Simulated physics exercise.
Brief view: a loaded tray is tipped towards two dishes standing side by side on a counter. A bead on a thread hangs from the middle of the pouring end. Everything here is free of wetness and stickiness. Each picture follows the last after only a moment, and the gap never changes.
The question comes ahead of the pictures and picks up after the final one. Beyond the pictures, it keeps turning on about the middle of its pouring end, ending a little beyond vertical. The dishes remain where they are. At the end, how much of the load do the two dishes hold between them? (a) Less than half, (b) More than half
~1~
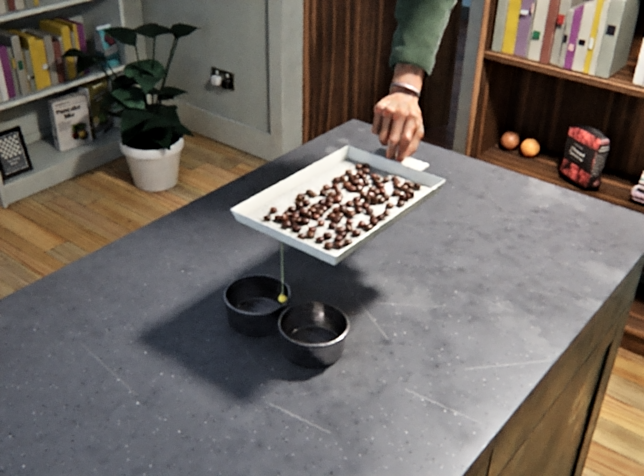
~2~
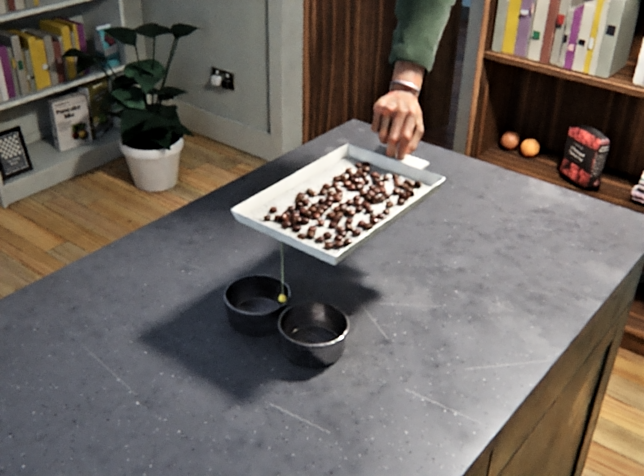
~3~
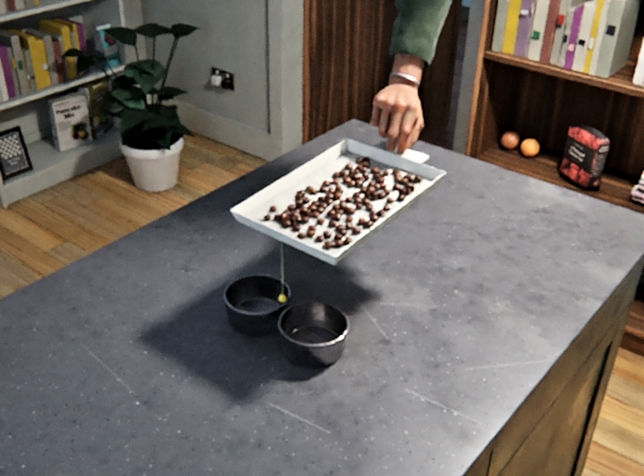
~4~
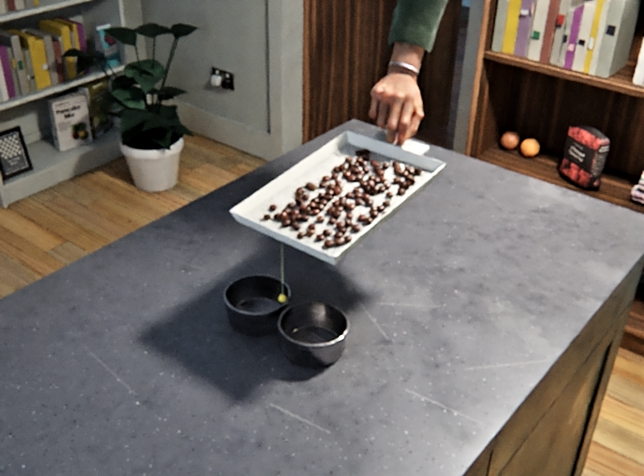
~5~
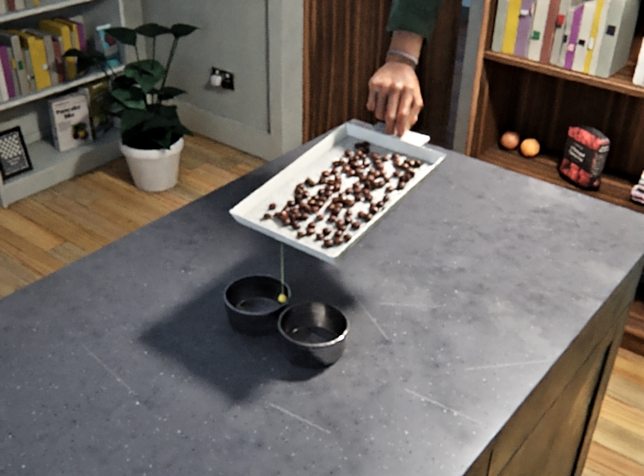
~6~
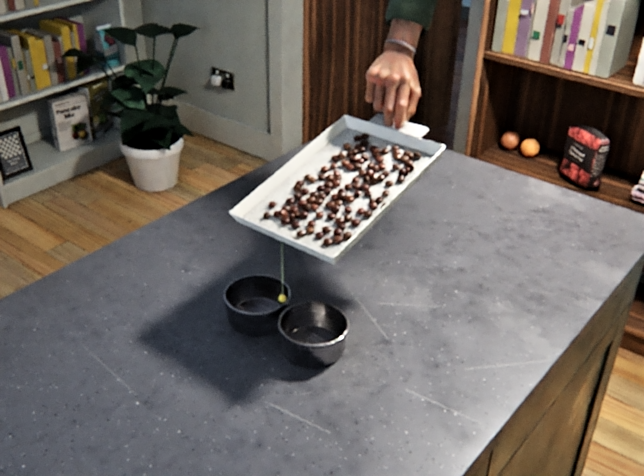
a, less than half.
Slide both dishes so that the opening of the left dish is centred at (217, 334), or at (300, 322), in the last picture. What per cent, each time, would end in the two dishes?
Around 10 and then 20 per cent.
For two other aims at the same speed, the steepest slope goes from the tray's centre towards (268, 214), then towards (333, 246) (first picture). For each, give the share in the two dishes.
About 70 % and about 70 %.
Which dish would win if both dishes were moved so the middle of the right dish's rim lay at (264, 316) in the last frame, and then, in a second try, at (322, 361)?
The first try: The right-side dish. The second: The left-side dish.
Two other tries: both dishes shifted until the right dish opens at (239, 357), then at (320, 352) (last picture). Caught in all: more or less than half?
Well, the minor share the first time and the bulk the second time.
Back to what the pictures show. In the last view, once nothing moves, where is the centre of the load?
Close to (244, 352).
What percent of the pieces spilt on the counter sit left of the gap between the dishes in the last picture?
Estimate: About 90 in every hundred.
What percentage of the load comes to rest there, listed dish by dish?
In the left dish 20 per cent comes to rest, in the right dish 10 per cent.
Just after the last frame, tray tipped steeply; almost all on the tray; about a tenth in the air.
A moment on, tray tipped right over; about a tenth on the tray; about a tenth in the right dish; about a tenth in the left dish; roughly a third outside both; roughly a quarter in the air.
Further on, tray tipped past a quarter turn; about a tenth in the right dish; roughly a quarter in the left dish; the larger part outside both.
When it is over, tray tipped past a quarter turn; about a tenth in the right dish; roughly a quarter in the left dish; the larger part outside both.
